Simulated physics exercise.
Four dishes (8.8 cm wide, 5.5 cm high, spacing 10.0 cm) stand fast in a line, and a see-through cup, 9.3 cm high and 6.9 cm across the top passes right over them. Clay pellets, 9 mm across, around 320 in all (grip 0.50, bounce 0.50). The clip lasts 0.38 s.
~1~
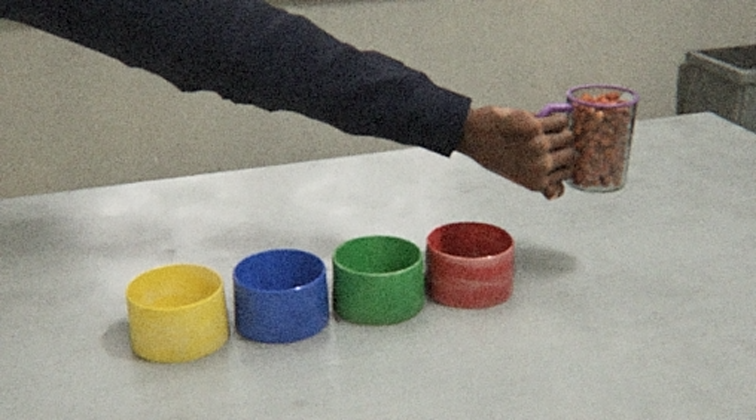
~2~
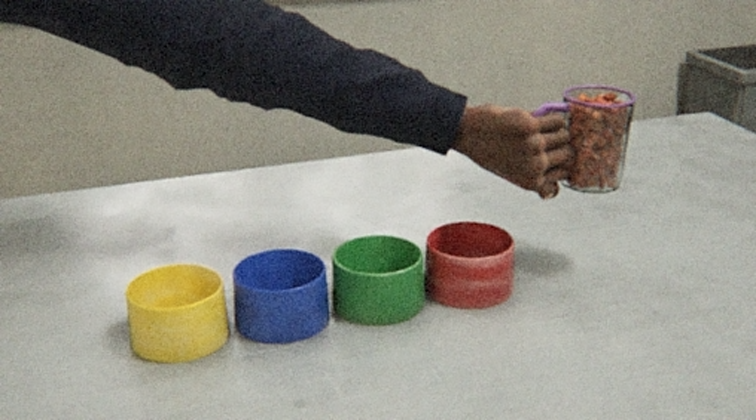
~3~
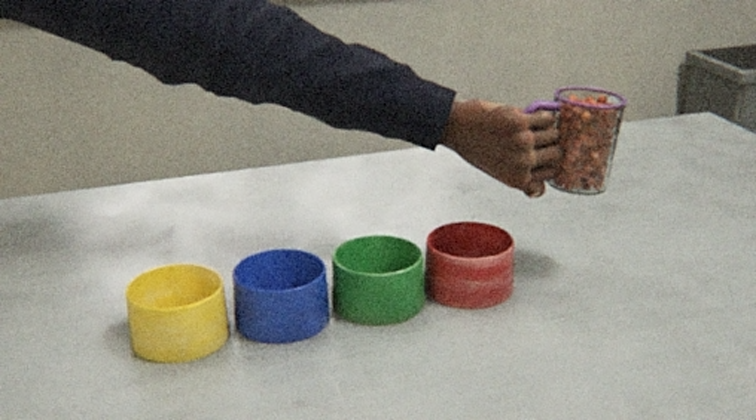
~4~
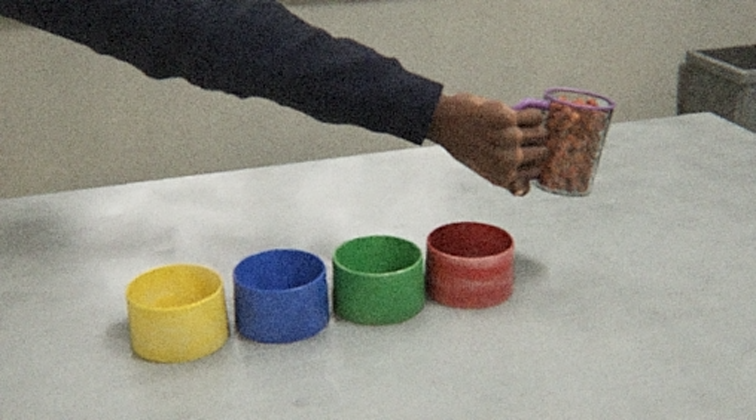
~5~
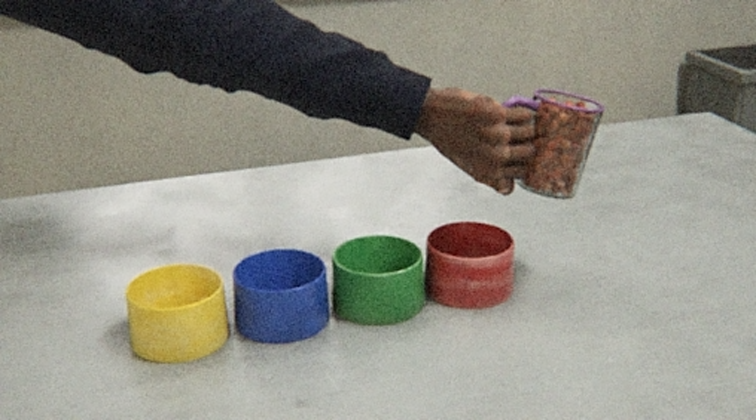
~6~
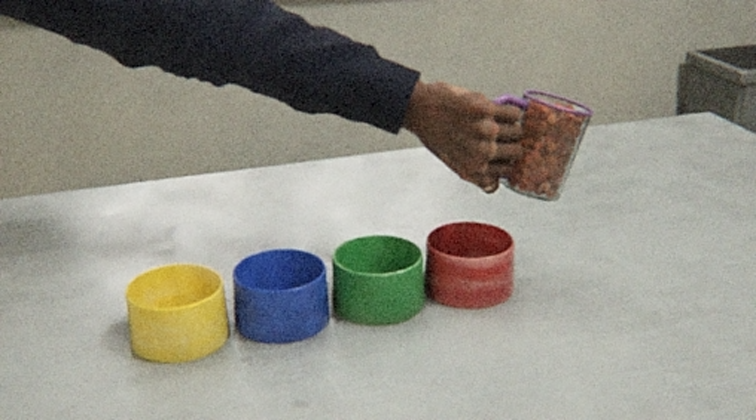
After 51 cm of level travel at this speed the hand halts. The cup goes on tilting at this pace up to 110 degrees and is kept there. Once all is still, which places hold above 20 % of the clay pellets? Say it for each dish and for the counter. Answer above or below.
Red dish: Below; blue dish: Above; green dish: Below; yellow dish: Above; on the counter: Below.
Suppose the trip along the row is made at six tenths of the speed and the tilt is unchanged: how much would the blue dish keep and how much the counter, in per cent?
In that case blue 0, counter 20.
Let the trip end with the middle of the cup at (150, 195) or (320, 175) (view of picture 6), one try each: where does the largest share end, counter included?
The winner: Blue, then green.
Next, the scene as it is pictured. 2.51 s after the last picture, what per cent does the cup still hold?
Roughly 10 per cent.
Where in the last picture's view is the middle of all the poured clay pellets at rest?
Around (247, 311).
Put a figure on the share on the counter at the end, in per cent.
Some 10 per cent.
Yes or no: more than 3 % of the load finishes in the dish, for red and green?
Red no, green yes.
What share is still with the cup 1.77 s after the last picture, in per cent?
Roughly 65 per cent.
Then, 1.06 s after the last picture, tilt 71 degrees; cup holds 100 %.
Then, 1.77 s after the last picture, tilt 108 degrees; cup holds 65 %, blue 20 %, green 10 %.
Then, 2.51 s after the last picture, tilt 110 degrees; cup holds 10 %, blue 35 %, green 10 %, yellow 35 %.
In the end, red 0 %, blue 35 %, green 10 %, yellow 45 %, counter 10 %.
